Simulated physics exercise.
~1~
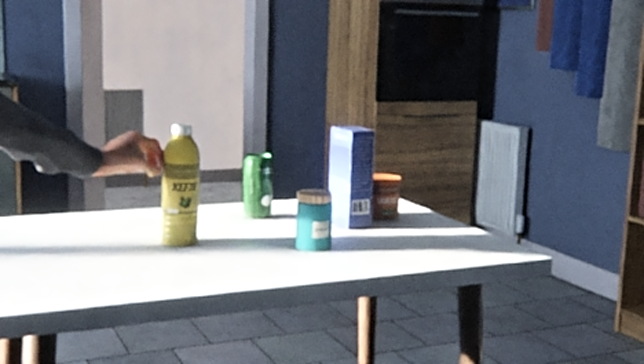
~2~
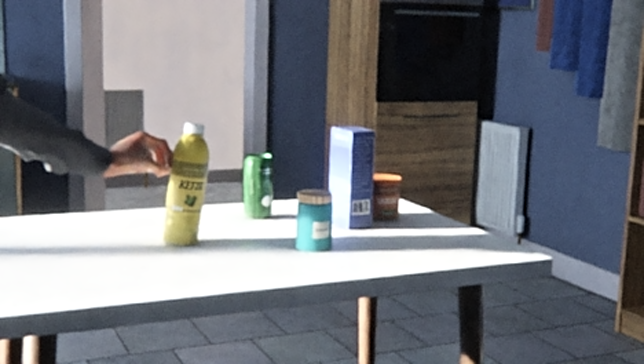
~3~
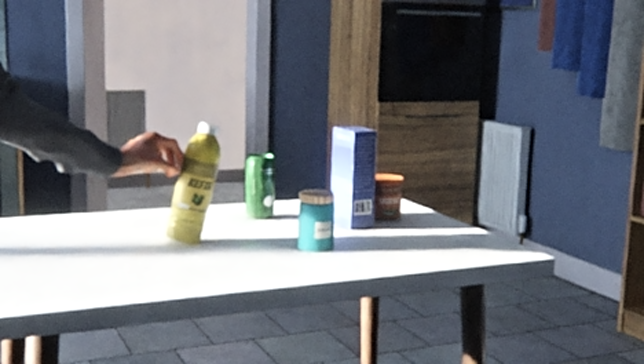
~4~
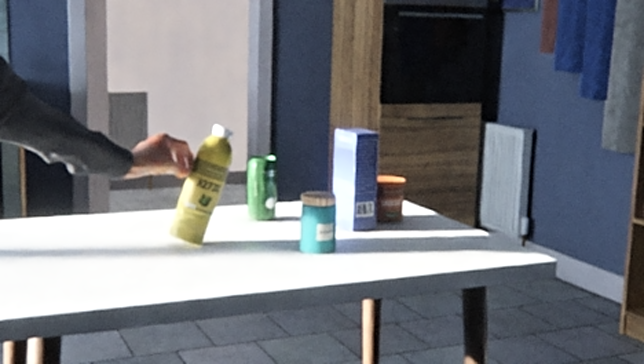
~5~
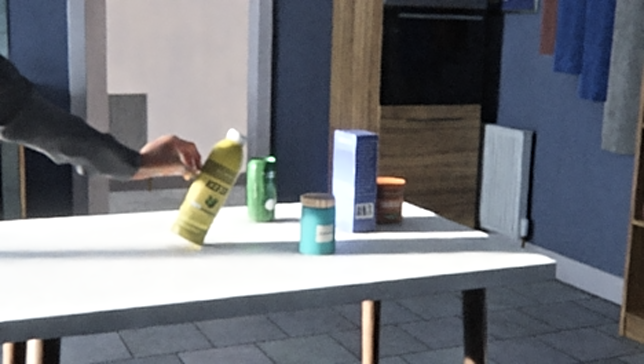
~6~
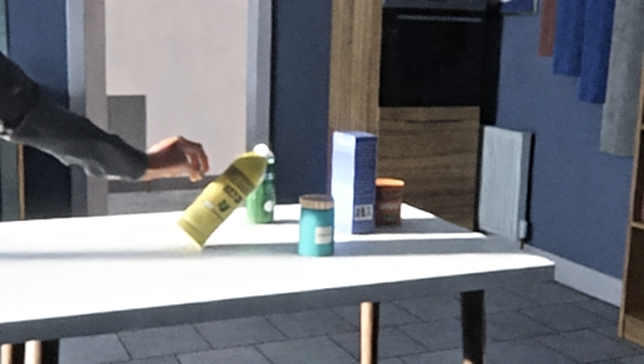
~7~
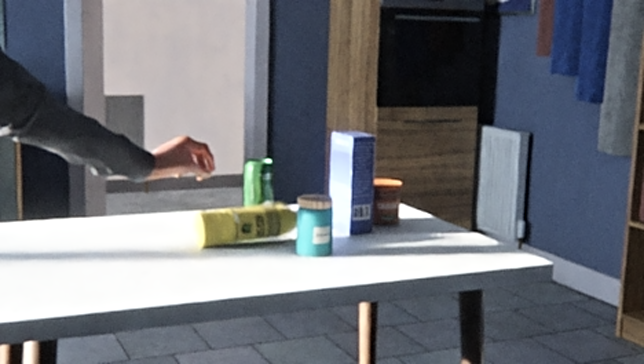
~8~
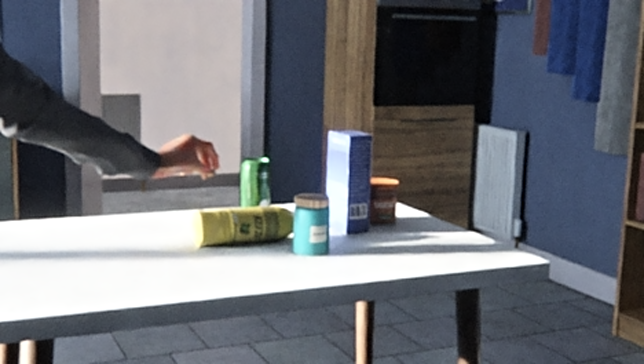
On a white table in a room with dark blue walls, a yellow bottle stands upright to the left of a green can, a turquoise jar, a tall blue packet and an orange tin. A hand reaching in from the left touches the upper part of the bottle and pushes it to the right. The bottle starts to lean, then tilts further and further as the hand follows it. It tips past the fingers and drops onto its side, its top end toward the turquoise jar. The hand hovers above while the bottle lies still and the other things remain standing.
